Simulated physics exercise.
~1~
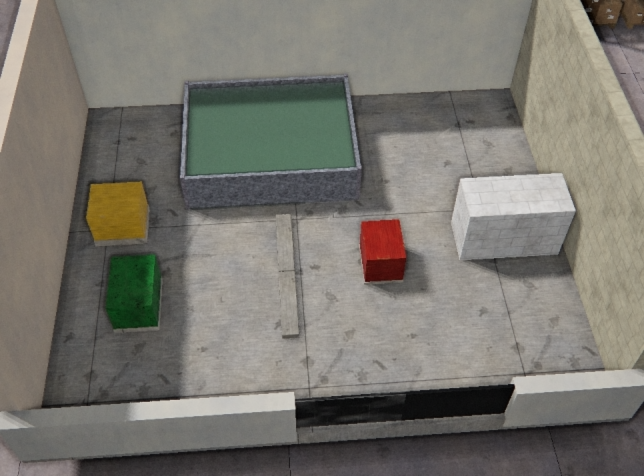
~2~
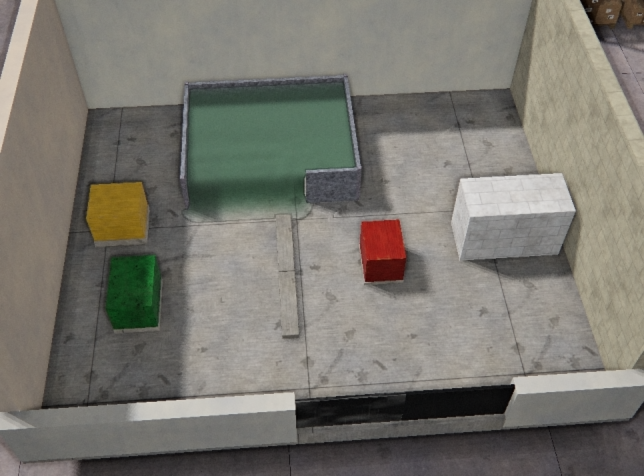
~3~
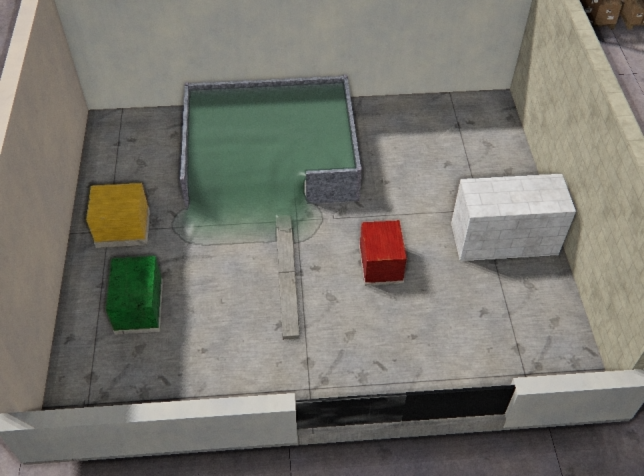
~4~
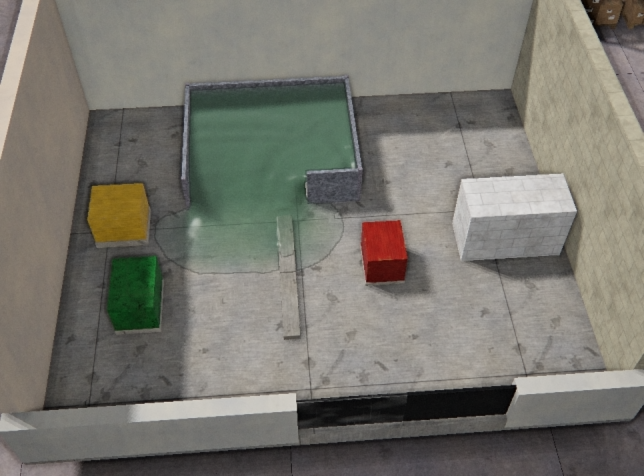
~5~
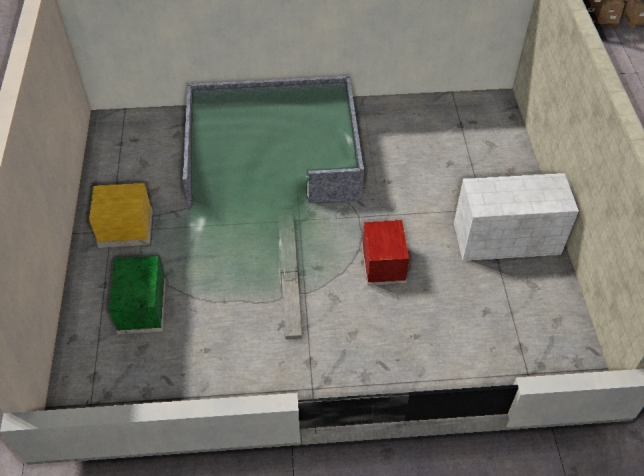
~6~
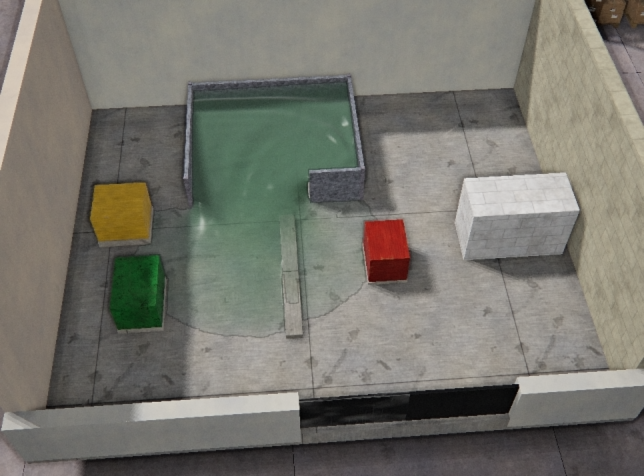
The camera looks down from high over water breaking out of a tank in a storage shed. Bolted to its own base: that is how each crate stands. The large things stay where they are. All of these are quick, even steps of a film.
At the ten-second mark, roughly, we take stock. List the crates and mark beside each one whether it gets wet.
Green crate - gets wet; yellow crate - gets wet; red crate - gets wet.
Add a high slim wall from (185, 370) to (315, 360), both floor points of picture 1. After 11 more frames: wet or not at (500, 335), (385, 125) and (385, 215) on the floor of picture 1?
Taking the three spots in order: Spared, spared, spared.
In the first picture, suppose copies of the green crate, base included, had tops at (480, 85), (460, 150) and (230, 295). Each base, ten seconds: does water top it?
Checked in the order given, number one never gets reached, number two never gets reached and number three does get flooded.
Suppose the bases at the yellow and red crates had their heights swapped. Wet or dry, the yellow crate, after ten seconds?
Well, the yellow one is inundated then.
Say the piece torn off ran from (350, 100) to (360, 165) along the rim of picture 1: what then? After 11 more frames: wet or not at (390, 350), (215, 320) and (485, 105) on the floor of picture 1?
So it's nothing at the first, nothing at the second and liquid at the third.
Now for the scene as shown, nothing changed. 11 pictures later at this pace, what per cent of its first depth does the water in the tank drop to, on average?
Somewhere around 50 %, give or take.
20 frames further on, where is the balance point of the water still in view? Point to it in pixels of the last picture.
Centre: Close to (246, 264).
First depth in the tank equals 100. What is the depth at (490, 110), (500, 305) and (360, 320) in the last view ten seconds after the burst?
I'd say around 8 per cent, then 20 per cent, then 14 per cent.
A moment on, water covers 35 % of the floor; the green crate water round its plinth, the yellow crate water round its plinth, the red crate water round its plinth.
Next, water covers 40 % of the floor; the green crate water round its plinth, the yellow crate water round its plinth, the red crate water round its plinth.
Then, water covers 60 % of the floor; the green crate water round its plinth, the yellow crate water round its plinth, the red crate water round its plinth.
Later, water covers 80 % of the floor; the green crate water round its plinth, the yellow crate water round its plinth, the red crate water round its plinth.
In the end, water covers 95 % of the floor; the green crate was topped, the yellow crate was topped, the red crate was topped.
